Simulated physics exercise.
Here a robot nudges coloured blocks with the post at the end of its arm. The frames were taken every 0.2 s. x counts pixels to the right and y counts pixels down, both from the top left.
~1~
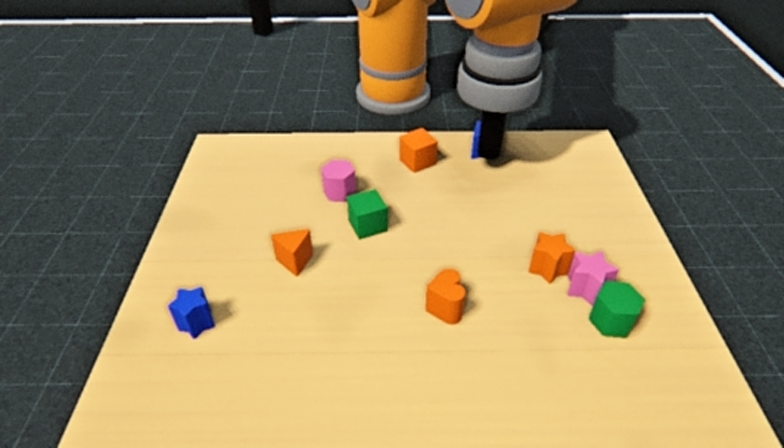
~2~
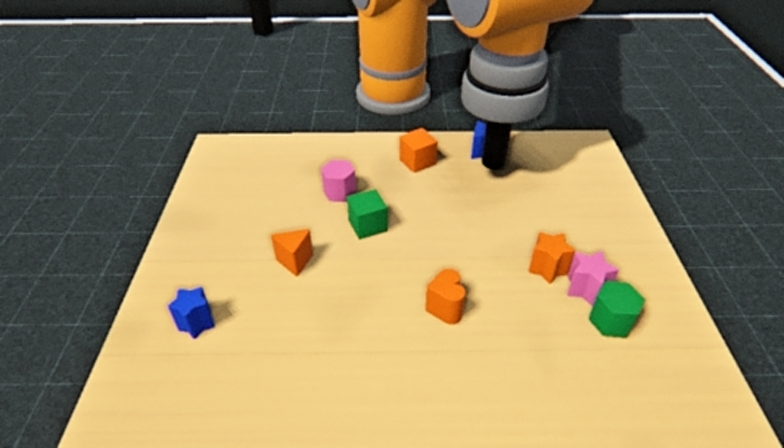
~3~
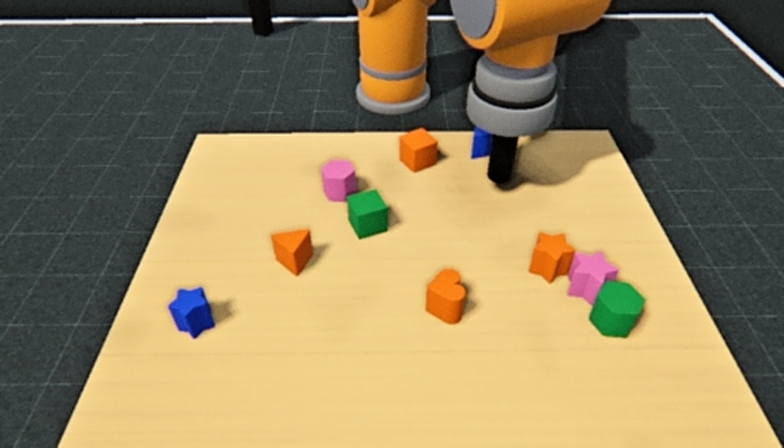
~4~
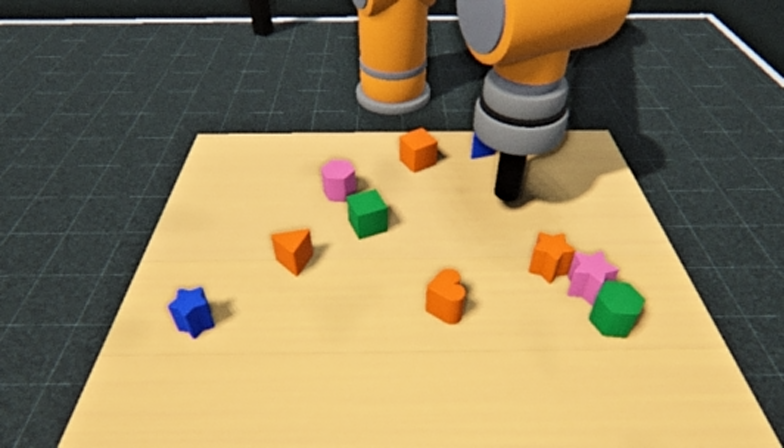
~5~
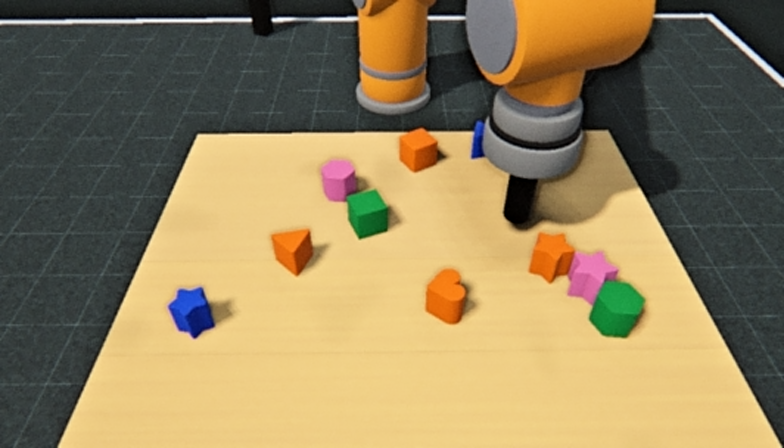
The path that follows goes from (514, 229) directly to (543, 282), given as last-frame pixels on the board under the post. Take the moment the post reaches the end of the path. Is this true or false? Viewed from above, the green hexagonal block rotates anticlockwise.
False - the claim does not hold.
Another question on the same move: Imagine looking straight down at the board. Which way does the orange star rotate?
It rotates counterclockwise.
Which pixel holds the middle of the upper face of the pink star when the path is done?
Most likely (618, 272).
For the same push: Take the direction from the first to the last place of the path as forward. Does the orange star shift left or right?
It is displaced to the left.
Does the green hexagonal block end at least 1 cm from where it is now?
Yes
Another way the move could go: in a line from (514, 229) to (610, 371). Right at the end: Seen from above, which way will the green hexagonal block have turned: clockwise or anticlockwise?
I'd predict that, seen from above, the green hexagonal block rotates clockwise.
On the path given first. Halfway along, post at (531, 242); orange star at (563, 249), turned 15° anticlockwise; pink star at (599, 267), turned 15° clockwise.
At the end, post at (546, 269); orange star at (581, 263), turned 80° anticlockwise; pink star at (618, 272); green hexagonal block at (638, 305), turned 25° clockwise.
